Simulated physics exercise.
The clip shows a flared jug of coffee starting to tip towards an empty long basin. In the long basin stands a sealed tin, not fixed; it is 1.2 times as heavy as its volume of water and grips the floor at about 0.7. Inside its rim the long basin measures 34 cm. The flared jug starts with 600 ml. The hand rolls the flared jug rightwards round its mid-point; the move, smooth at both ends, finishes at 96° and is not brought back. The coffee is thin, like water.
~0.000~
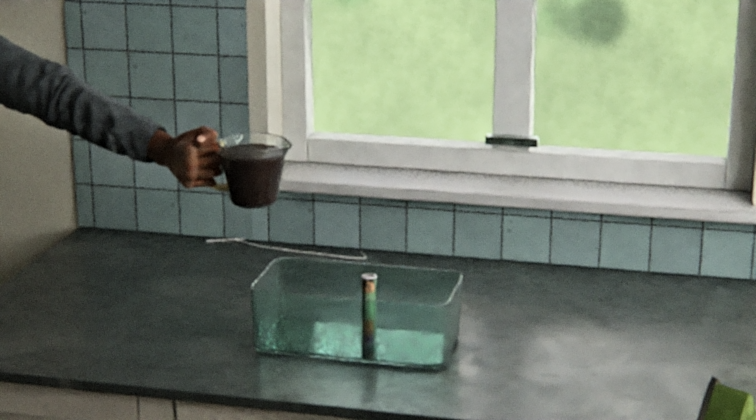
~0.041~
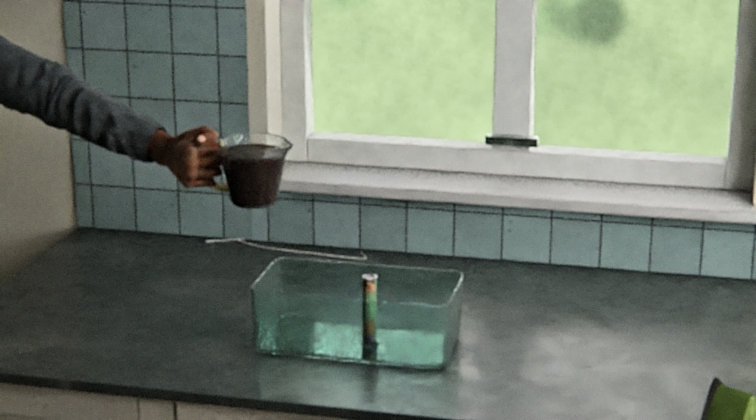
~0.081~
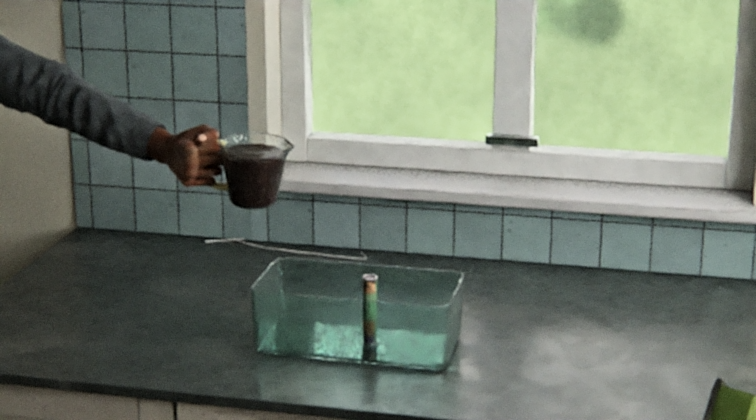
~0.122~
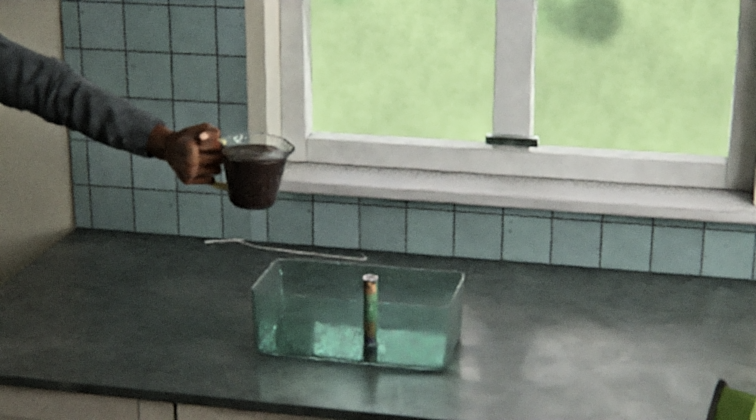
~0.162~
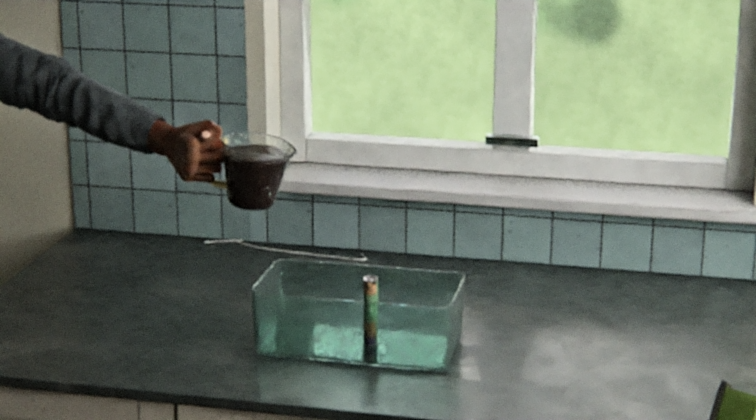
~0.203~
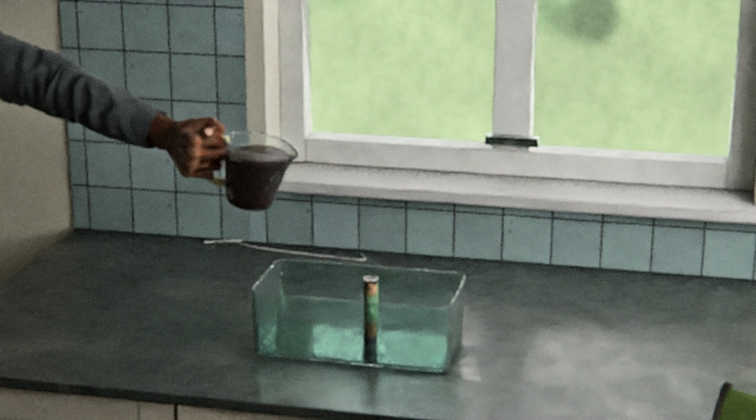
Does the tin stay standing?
The tin remains upright.
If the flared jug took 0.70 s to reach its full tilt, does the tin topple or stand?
The tin stays up.
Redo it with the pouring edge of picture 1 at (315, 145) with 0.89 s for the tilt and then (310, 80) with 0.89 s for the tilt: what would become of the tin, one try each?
First it goes over; then it falls.
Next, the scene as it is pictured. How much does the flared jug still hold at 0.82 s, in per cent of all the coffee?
About 20 per cent.
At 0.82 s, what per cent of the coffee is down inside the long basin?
Near 54 in a hundred.
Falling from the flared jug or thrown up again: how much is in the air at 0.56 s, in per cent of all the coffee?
Some 26 per cent.
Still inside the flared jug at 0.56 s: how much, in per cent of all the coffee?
Near 70 in a hundred.
After 0.56 s the tilt is 67° and 71 per cent is still to pour; the tin stands where it began.
After 0.82 s the tilt is 95° and 19 per cent is still to pour; the tin stands where it began.
After 1.09 s the tilt is 96° and 1 per cent is still to pour; the tin stands where it began.
After 1.39 s the tilt is 96° and 0 per cent is still to pour; the tin stands where it began.
In the end the tin stands where it began.
